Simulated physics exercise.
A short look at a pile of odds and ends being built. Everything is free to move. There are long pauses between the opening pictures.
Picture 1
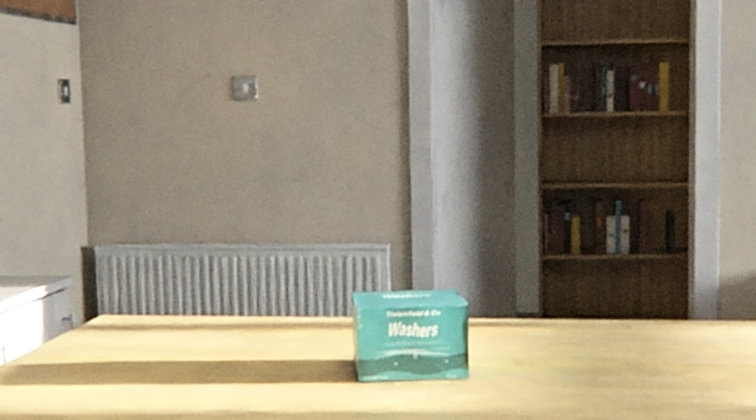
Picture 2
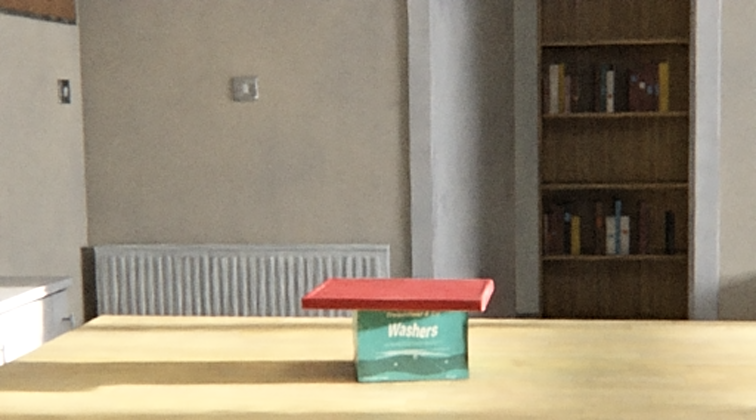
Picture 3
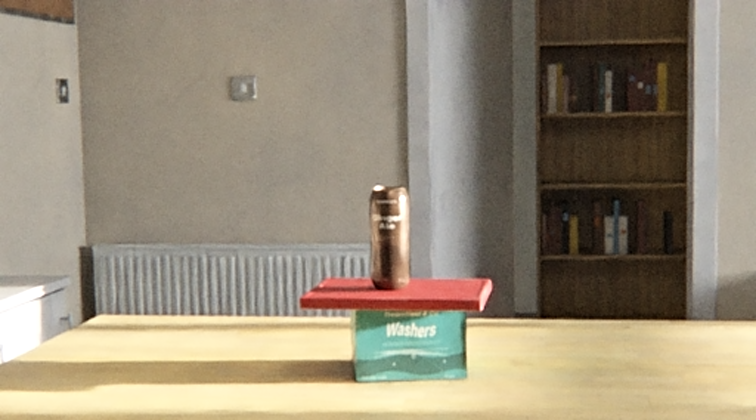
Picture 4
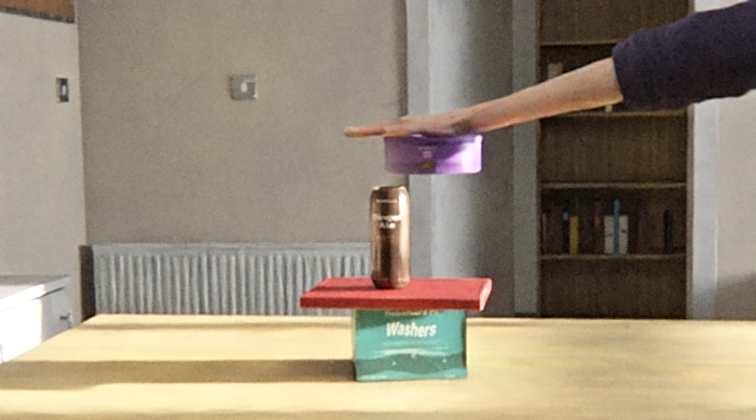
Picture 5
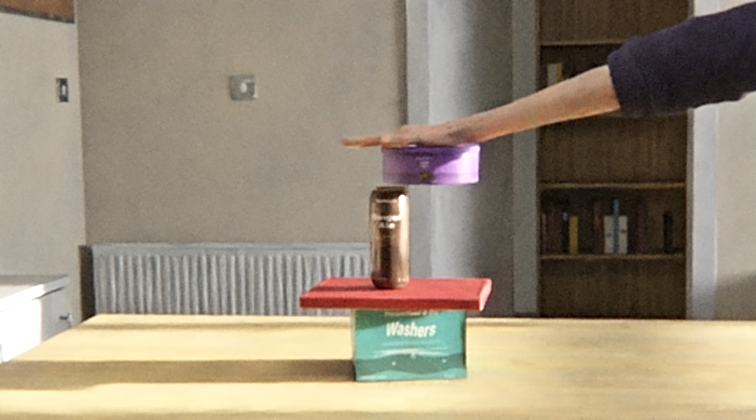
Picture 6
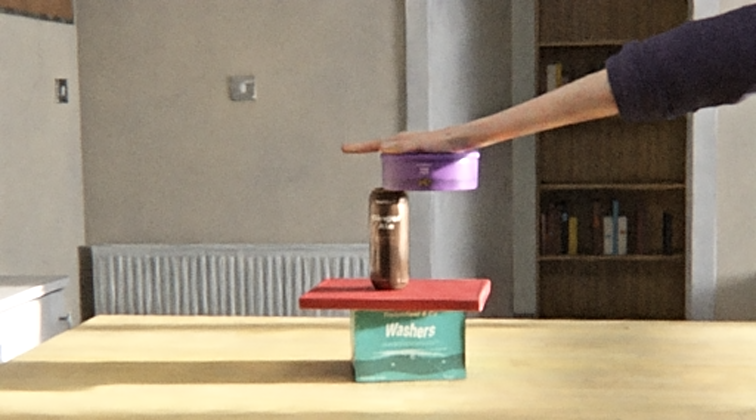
At the start, a turquoise box of washers sits alone on a wooden table. A red tray then appears across its top, followed by a brown can standing upright on the tray. Finally, an arm reaches in from the right and lowers a purple tub onto the can, keeping its hand on top.
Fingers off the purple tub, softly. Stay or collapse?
The pile comes apart.
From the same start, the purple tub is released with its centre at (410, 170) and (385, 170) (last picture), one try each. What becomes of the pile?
In the first case it gives way; in the second case it keeps its balance.
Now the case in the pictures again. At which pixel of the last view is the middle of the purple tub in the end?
Near (520, 358).
Then, 0.40 s later than the last frame, purple tub now fallen.
Then, 1.00 s later than the last frame, things are still on the move.
When it is over, fallen, purple tub; the other 3 as before. End places, in pixels of the last picture, purple tub near (520, 358). The pile gives way.
